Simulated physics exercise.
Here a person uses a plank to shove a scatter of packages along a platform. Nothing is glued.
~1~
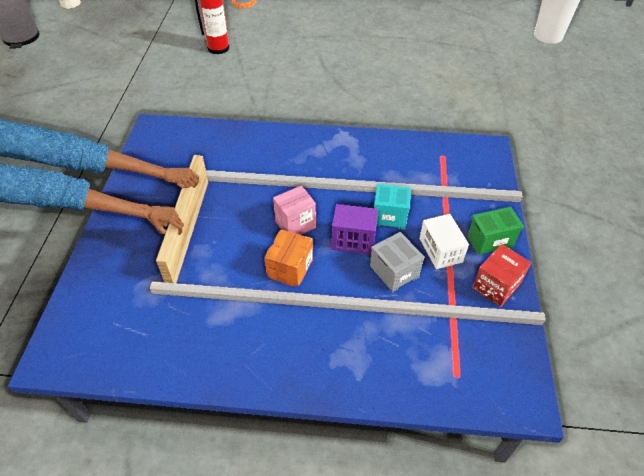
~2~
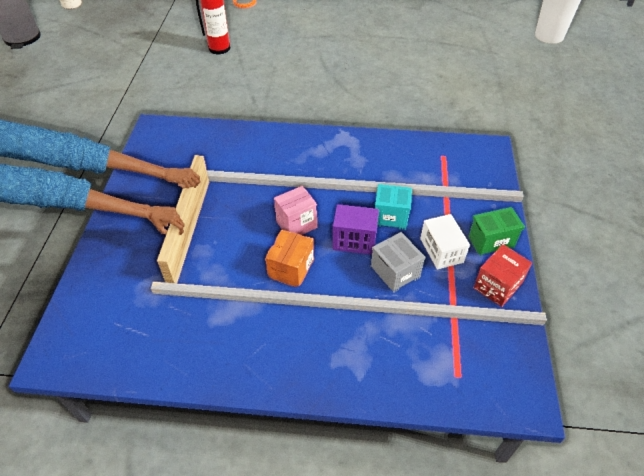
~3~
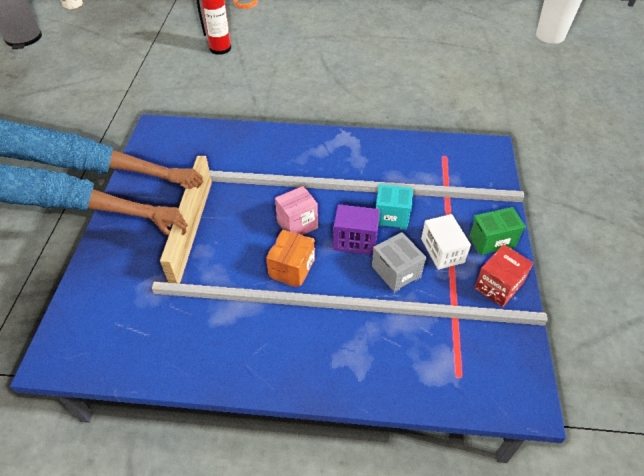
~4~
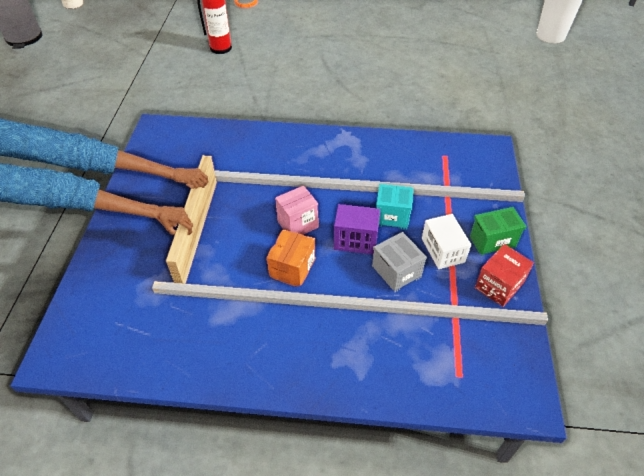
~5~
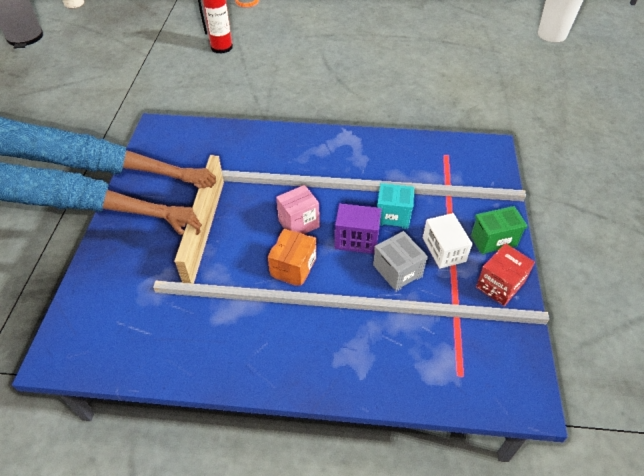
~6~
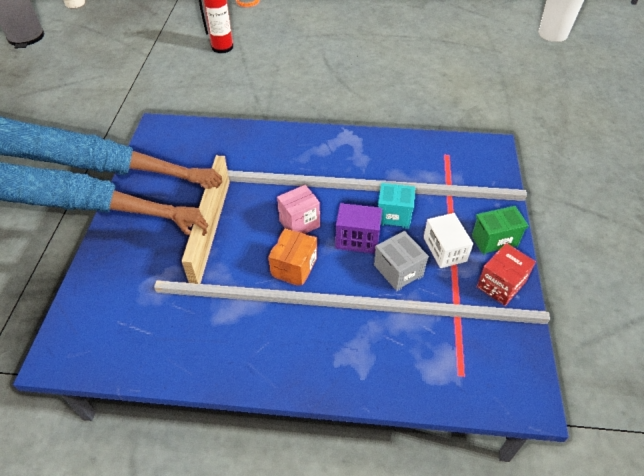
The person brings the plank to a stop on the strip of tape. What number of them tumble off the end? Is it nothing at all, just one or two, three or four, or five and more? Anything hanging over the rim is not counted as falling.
It is just one or two.
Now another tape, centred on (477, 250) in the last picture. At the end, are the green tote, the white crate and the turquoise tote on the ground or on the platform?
The green tote is gone; the white crate is gone; and the turquoise tote keeps its place.
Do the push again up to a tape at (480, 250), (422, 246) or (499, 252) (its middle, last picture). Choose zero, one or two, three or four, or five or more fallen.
The falls would be three to four; no fall at all; 5 or more.
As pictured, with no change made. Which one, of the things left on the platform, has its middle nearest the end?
The one is the white crate.
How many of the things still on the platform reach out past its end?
That comes to 1 of them.
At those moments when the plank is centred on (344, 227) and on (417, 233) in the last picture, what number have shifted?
By the first moment it's 5, by the second it's 8.
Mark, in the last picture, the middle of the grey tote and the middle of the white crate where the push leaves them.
You'll find the first one at (514, 282) and the second at (518, 233).
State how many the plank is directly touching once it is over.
At rest, 2 are in contact.
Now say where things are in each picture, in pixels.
In the first frame, red box (501, 275); green tote (494, 232); white crate (443, 241); plank (185, 217); tape (449, 249).
In the second frame, green tote (495, 232); orange parcel (290, 258).
In the third frame, white crate (445, 242); turquoise tote (393, 207).
In the fourth frame, red box (504, 275); purple crate (357, 229).
In the fifth frame, green tote (497, 231); grey tote (399, 262).
In the sixth frame, red box (506, 274); green tote (498, 231); white crate (447, 241); plank (208, 218); tape (453, 248).
Early on, none off yet; red box at rest near (506, 274); green tote at rest near (498, 231); white crate at rest near (447, 241).
A while later, none off yet; red box at rest near (506, 274); green tote at rest near (498, 231); white crate moving near (450, 240).
Finally, the number that fall off is one or two; lost, green tote and red box.
